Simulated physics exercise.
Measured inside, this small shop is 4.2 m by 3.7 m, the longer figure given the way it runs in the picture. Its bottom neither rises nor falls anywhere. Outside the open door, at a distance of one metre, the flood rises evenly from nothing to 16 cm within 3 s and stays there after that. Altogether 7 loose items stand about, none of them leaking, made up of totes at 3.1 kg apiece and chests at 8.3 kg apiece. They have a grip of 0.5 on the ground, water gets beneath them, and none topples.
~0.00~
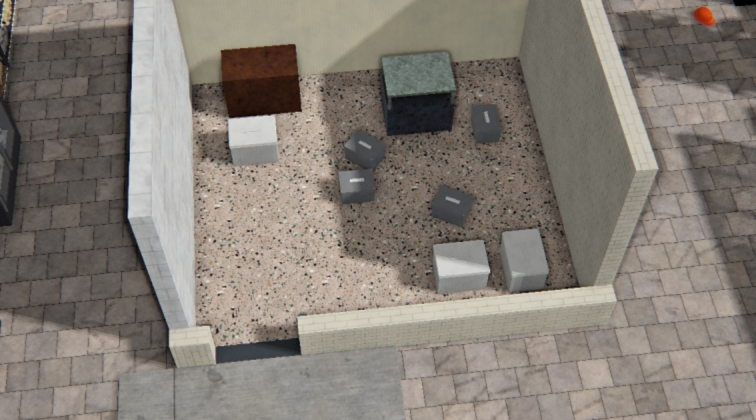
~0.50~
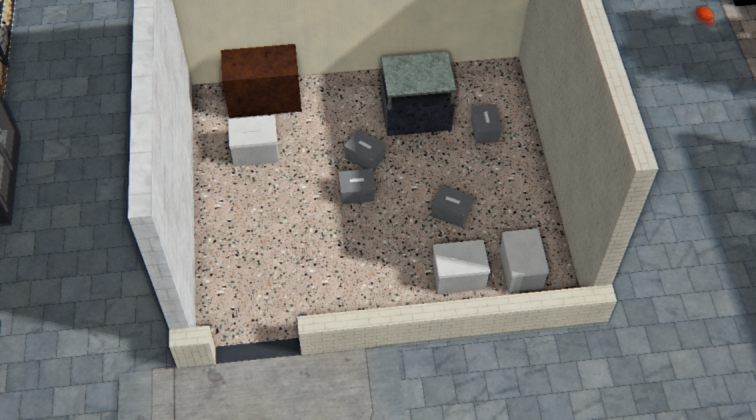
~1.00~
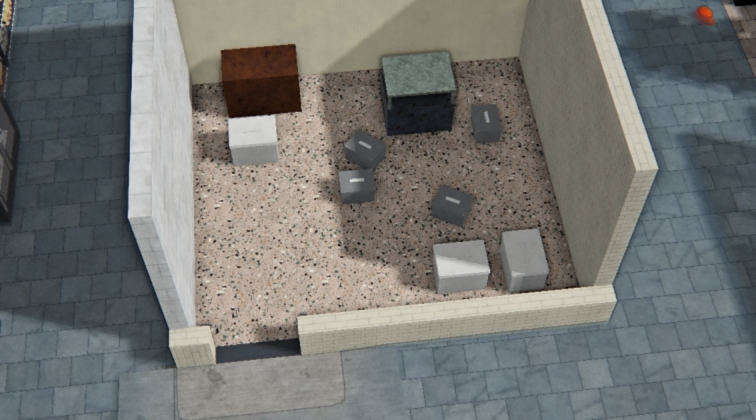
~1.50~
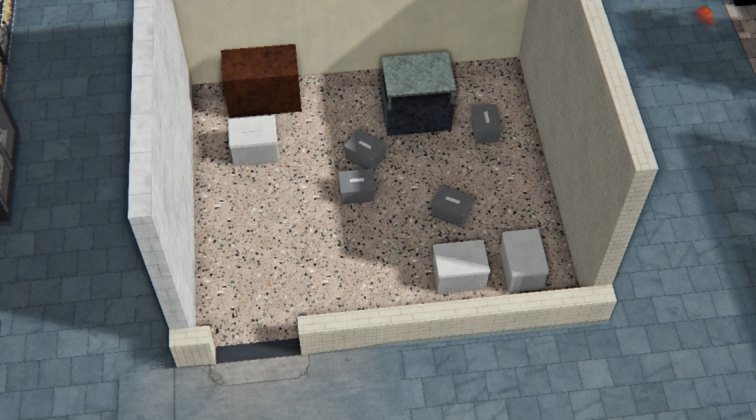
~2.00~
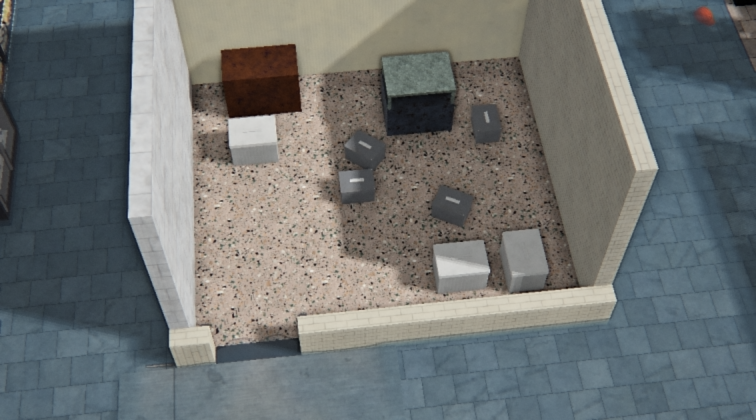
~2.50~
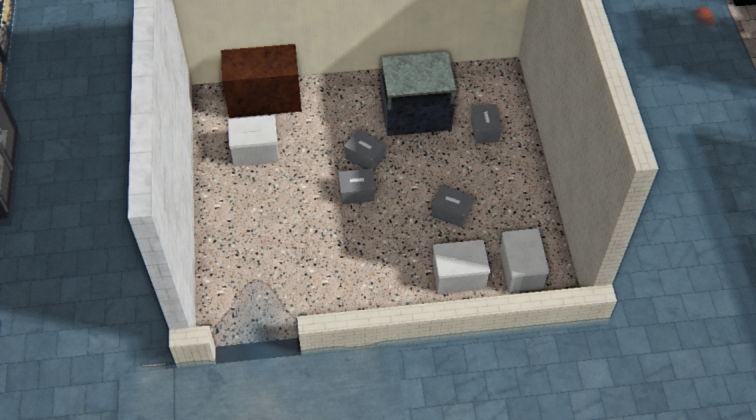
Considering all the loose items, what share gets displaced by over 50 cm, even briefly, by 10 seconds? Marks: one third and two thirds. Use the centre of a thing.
A middling share.
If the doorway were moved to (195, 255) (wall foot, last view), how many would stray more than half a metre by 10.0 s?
That gives 5 of them.
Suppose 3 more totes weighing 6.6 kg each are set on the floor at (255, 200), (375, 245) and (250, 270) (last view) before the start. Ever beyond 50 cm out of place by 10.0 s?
In that order: Over, less, more.
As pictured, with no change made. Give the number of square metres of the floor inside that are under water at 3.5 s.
Roughly 2.5 m2 of it is wet.
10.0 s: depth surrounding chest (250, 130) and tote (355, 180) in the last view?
Depths: Near 8 cm, then near 2 cm.
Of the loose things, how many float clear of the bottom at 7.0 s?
Total: 1.
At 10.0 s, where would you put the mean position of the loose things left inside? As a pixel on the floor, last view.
Centre of the remaining things: Roughly (466, 186).
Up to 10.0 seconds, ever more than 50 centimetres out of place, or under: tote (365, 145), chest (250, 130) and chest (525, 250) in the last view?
So that's beyond it for the first, beyond it for the second and inside it for the last.
After 3.5 s 0 of 7 are over 50 cm from their spots; 0 afloat.
After 4.5 s 0 of 7 are over 50 cm from their spots; 0 afloat.
After 7.0 s 1 of 7 are over 50 cm from their spots; 1 afloat.
After 10.0 s 3 of 7 are over 50 cm from their spots, and 3 have been at some point; 3 afloat.
